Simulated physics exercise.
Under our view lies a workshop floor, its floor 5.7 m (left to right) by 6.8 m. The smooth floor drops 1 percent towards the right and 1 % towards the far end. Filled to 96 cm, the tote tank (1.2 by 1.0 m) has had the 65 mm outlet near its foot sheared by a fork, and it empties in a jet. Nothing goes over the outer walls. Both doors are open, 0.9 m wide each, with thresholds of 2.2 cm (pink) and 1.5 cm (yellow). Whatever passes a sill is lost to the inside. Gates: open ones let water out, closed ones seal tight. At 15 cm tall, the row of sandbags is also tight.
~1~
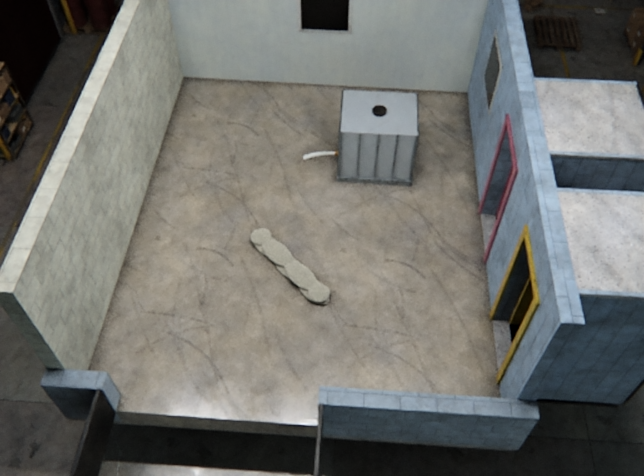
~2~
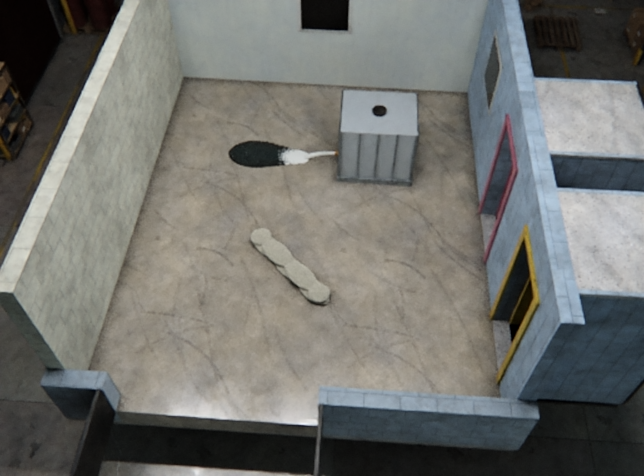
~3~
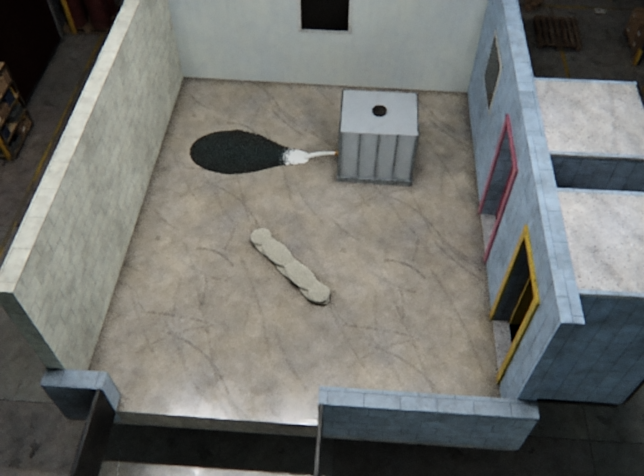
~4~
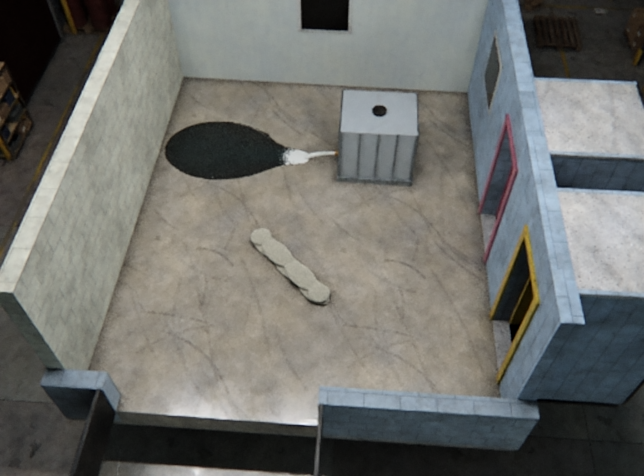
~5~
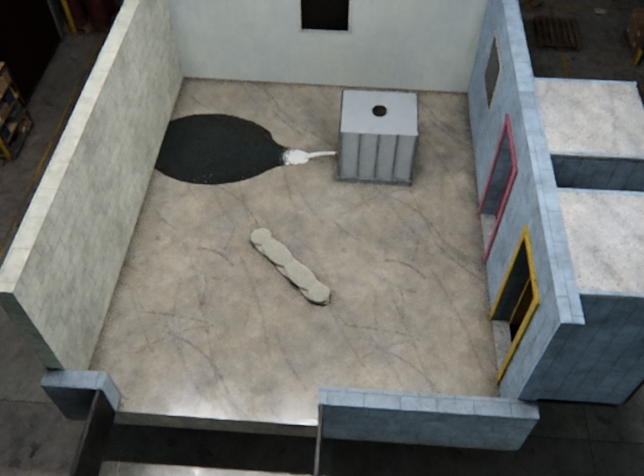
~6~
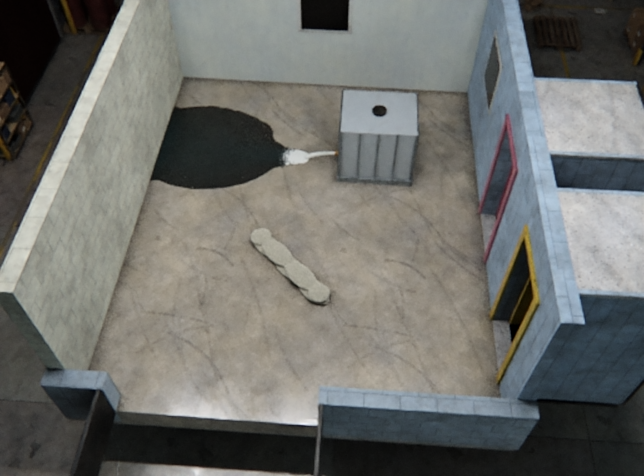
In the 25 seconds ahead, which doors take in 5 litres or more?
Pink door no, yellow door no.
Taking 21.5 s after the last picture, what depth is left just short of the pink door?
It comes to some 0.2 cm deep at that spot.
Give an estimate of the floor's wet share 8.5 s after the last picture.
25 %.
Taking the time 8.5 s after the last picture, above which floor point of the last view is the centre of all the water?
Centre of water: Approx. (232, 134).
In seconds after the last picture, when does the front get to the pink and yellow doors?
Pink door: Not within the 25 s; yellow door: Not in the 25 s.
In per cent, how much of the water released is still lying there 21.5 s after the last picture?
I'd say roughly 100 in a hundred, give or take.
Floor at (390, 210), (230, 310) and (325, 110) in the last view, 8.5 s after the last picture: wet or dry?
First untouched, next untouched, last waterlogged.
Then, 1.5 s after the last picture water covers 10 % of the floor and is deepest (3 cm) near (172, 145); pink door not reached, yellow door not reached.
Then, 4.5 s after the last picture water covers 15 % of the floor and is deepest (3 cm) near (172, 145); pink door not reached, yellow door not reached.
Then, 8.5 s after the last picture water covers 25 % of the floor and is deepest (3 cm) near (192, 83); pink door not reached, yellow door not reached.
Then, 12.5 s after the last picture water covers 35 % of the floor and is deepest (3 cm) near (192, 83); pink door not reached, yellow door not reached.
Then, 21.5 s after the last picture water covers 45 % of the floor and is deepest (4 cm) near (463, 98); pink door not reached, yellow door not reached.
